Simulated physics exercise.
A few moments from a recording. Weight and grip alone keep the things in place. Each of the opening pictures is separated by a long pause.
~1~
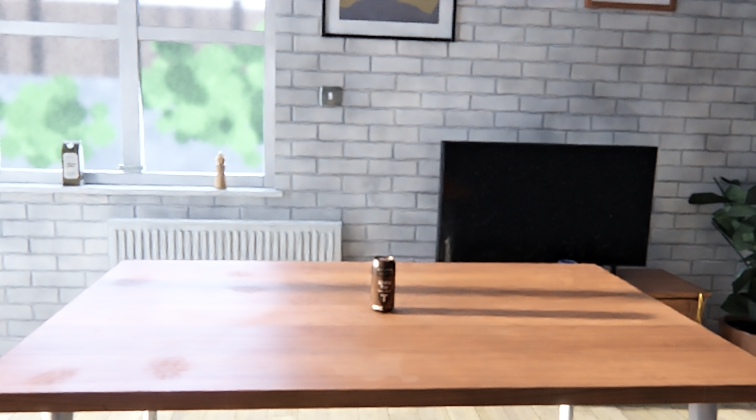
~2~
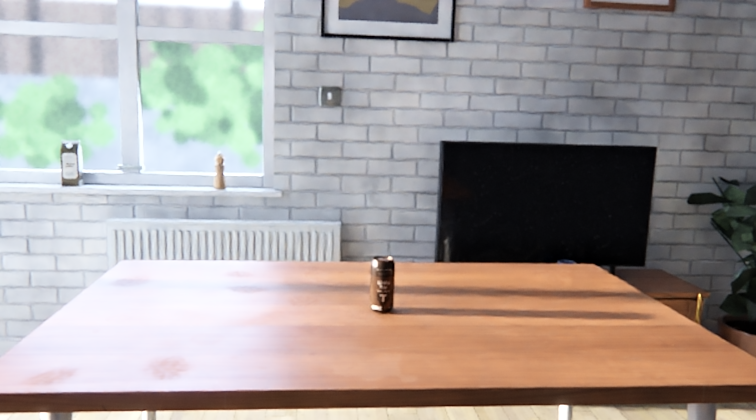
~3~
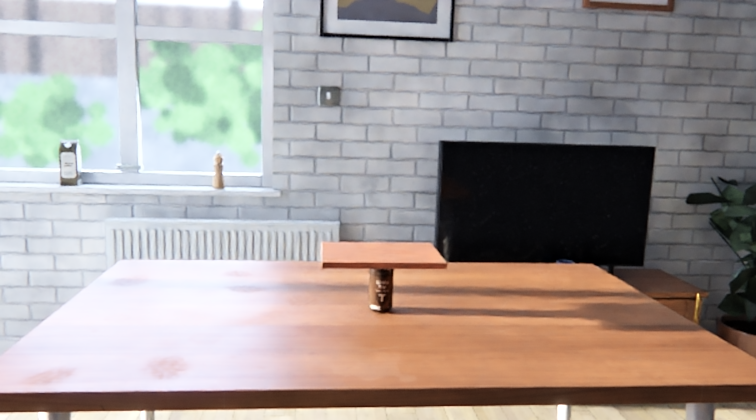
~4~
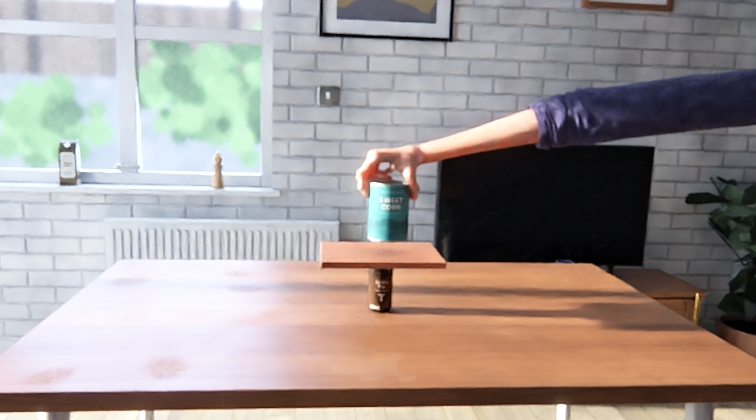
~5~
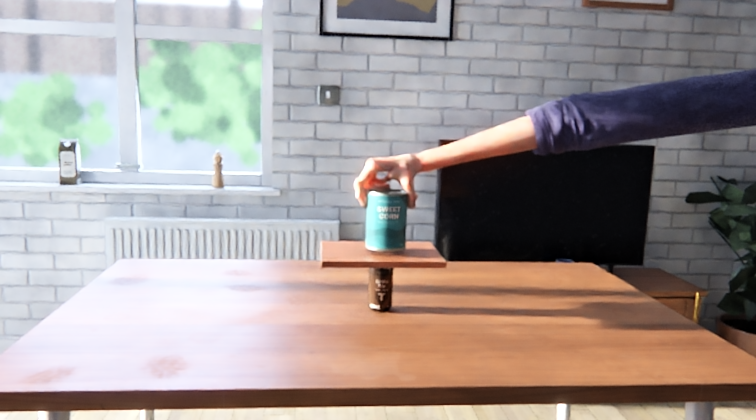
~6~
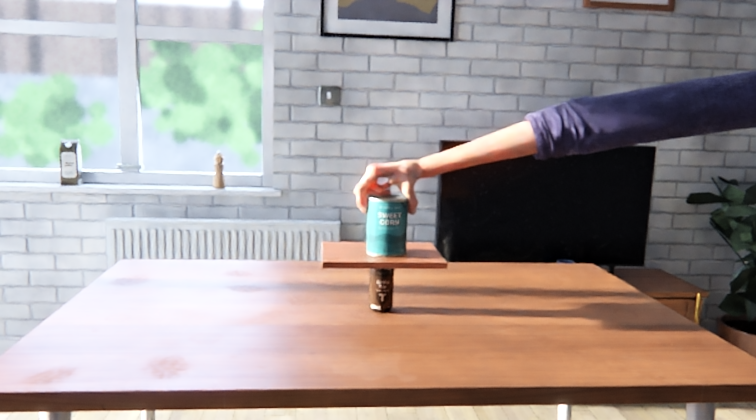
A hand lowers a turquoise tin onto a board resting on a brown can.
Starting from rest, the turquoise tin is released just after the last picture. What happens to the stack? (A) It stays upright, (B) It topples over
Answer: A.
Then, 0.20 s on from there, no change.
Then, 0.40 s on from there, turquoise tin resting near (387, 225).
In the end, all 3 unmoved. At the end, from the last picture's camera, turquoise tin near (387, 225). The stack stays up.
